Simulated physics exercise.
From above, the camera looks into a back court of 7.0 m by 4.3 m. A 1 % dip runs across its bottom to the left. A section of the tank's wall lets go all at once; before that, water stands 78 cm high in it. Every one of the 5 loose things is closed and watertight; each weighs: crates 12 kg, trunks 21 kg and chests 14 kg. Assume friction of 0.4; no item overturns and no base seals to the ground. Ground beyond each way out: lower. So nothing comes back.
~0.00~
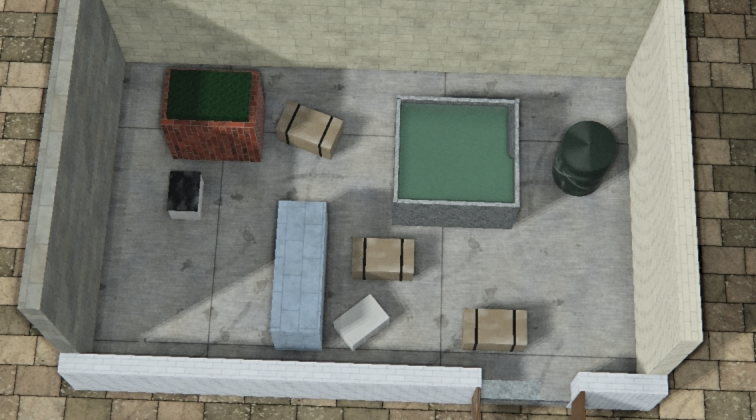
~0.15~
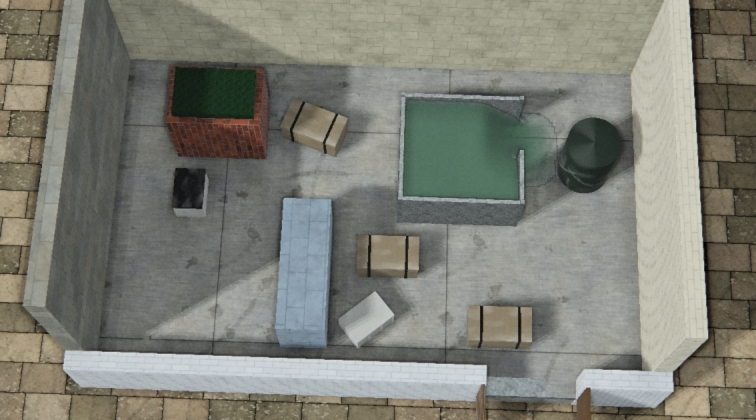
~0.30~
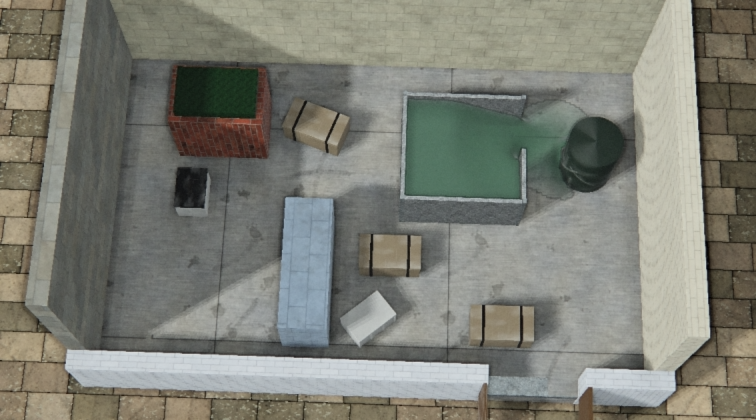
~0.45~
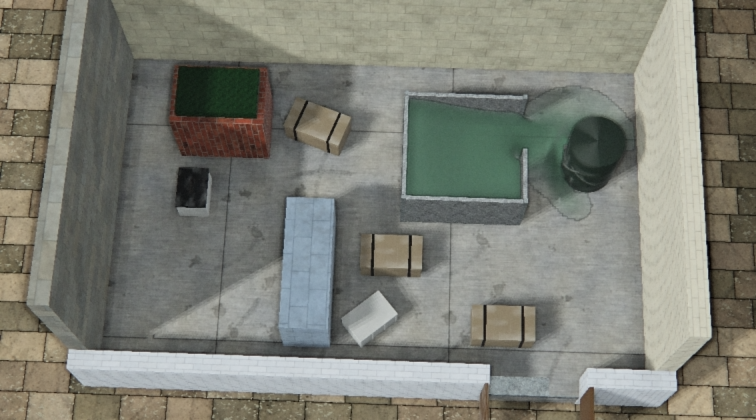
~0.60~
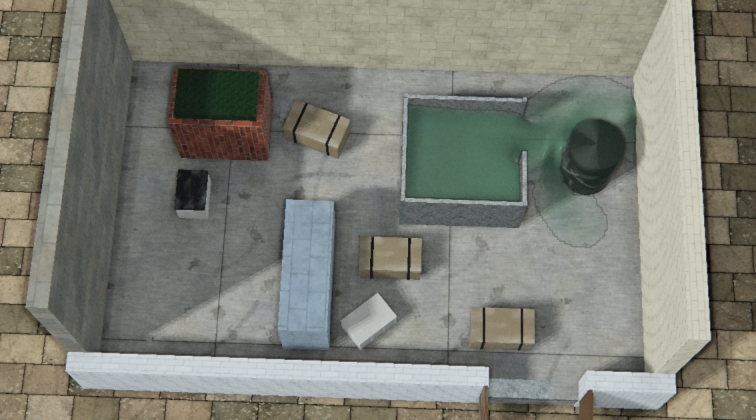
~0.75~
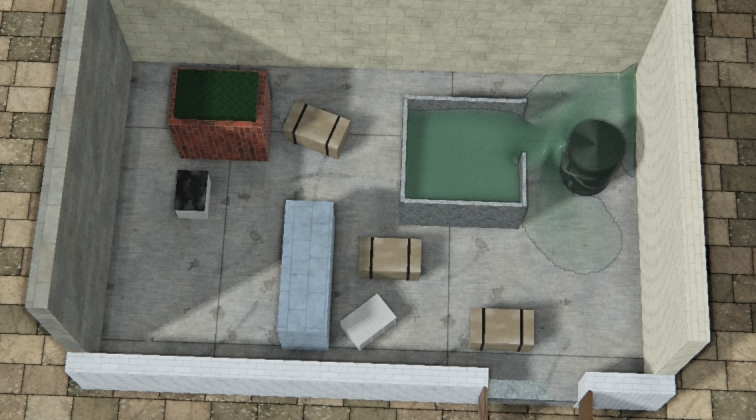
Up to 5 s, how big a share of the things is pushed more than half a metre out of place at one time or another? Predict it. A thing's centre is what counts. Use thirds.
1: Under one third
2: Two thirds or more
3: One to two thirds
The answer is 1.
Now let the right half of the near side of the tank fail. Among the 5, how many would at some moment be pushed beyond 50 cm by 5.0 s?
Then 2.
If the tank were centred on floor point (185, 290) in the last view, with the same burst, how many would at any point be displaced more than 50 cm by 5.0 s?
Result: 2 of them.
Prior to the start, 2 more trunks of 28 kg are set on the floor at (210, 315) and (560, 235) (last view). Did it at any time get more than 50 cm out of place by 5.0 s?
First falls shy, then exceeds it.
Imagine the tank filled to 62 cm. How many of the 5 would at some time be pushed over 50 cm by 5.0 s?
0.
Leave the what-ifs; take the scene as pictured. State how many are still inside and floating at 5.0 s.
Just then, the number is 0.
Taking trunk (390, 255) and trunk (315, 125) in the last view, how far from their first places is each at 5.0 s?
Respectively, 0 centimetres and 5 centimetres.
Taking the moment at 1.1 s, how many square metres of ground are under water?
That flooded area is roughly 7.0 m2.
After 1.1 s 0 of 5 are over 50 cm from their spots; 0 afloat.
After 2.2 s 0 of 5 are over 50 cm from their spots; 0 afloat.
After 3.5 s 0 of 5 are over 50 cm from their spots; 0 afloat.
After 5.0 s 1 of 5 are over 50 cm from their spots, and 1 have been at some point; 0 afloat.
